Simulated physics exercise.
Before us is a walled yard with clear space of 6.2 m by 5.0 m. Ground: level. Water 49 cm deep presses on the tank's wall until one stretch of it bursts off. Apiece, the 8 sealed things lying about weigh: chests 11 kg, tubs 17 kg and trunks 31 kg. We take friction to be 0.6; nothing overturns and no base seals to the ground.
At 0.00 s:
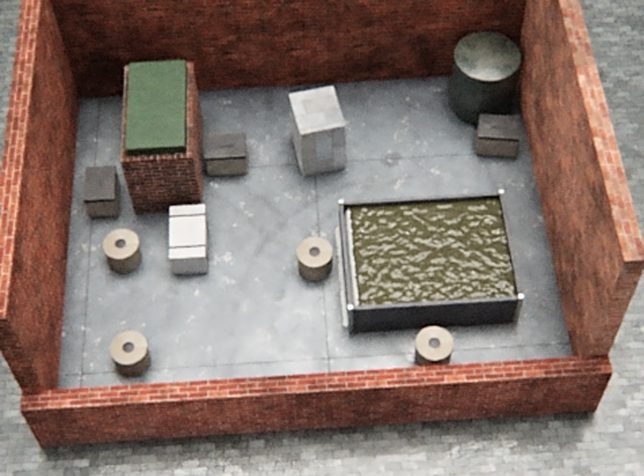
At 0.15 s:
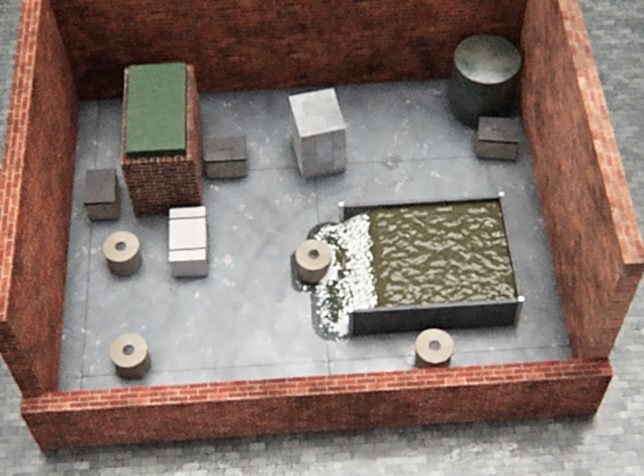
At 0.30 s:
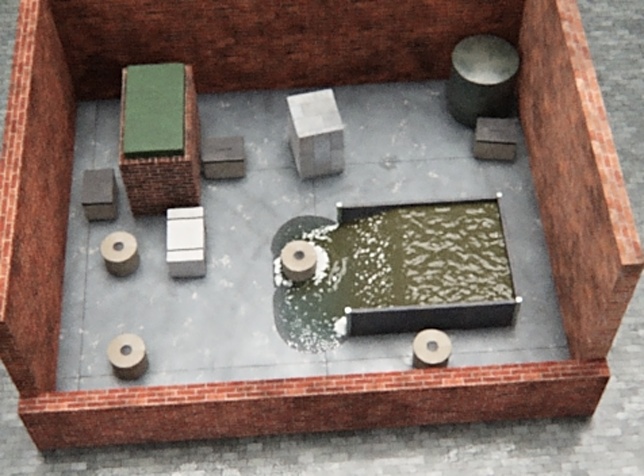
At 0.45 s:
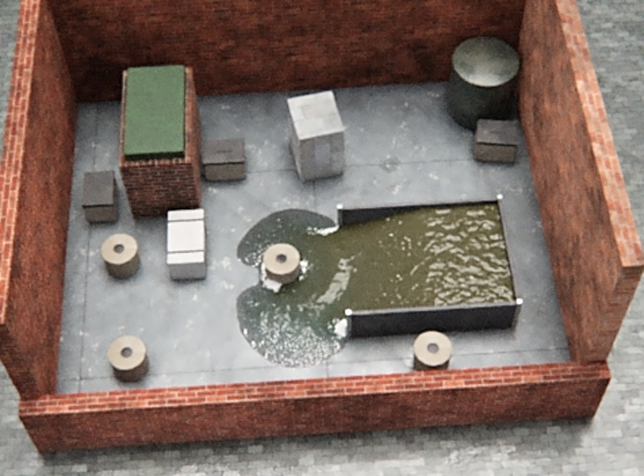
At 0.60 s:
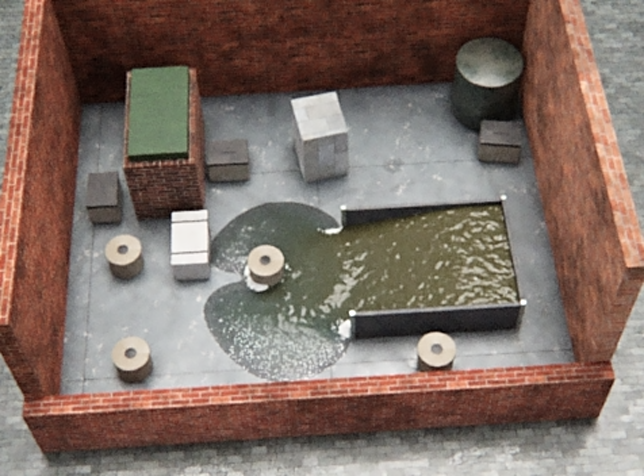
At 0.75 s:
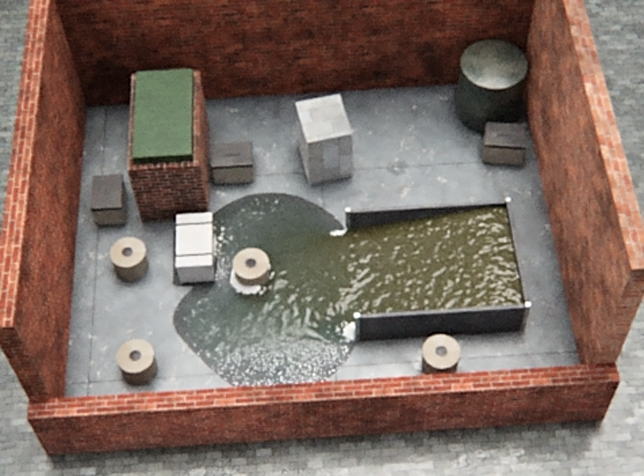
In a brick-walled yard set with blocks and round tubs, murky water pours from the open left side of a rectangular tank, spreads across the grey floor, and pushes the nearest tub leftward while the other objects stay put.
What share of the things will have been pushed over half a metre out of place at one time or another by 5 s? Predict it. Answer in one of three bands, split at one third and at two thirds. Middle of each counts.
Two thirds or more.
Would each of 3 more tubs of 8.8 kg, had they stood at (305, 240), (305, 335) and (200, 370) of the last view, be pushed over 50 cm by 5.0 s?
Check, in order - exceeded, exceeded, exceeded.
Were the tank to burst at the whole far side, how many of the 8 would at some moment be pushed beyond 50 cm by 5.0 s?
The answer would then be 2.
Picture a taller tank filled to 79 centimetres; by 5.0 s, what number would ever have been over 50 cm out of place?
In that case the number is 6.
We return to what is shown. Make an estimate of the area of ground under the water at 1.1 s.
Wet: Near 10.5 m2.
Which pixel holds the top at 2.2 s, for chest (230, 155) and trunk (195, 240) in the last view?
Estimated pixels: (250, 112) and (124, 243).
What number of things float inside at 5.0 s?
It comes to 4 of them.
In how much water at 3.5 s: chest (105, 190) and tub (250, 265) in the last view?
Around 6 cm and 24 cm.
After 1.1 s 1 of 8 are over 50 cm from their spots; 0 afloat.
After 2.2 s 3 of 8 are over 50 cm from their spots; 1 afloat.
After 3.5 s 5 of 8 are over 50 cm from their spots; 4 afloat.
After 5.0 s 5 of 8 are over 50 cm from their spots, and 6 have been at some point; 4 afloat.
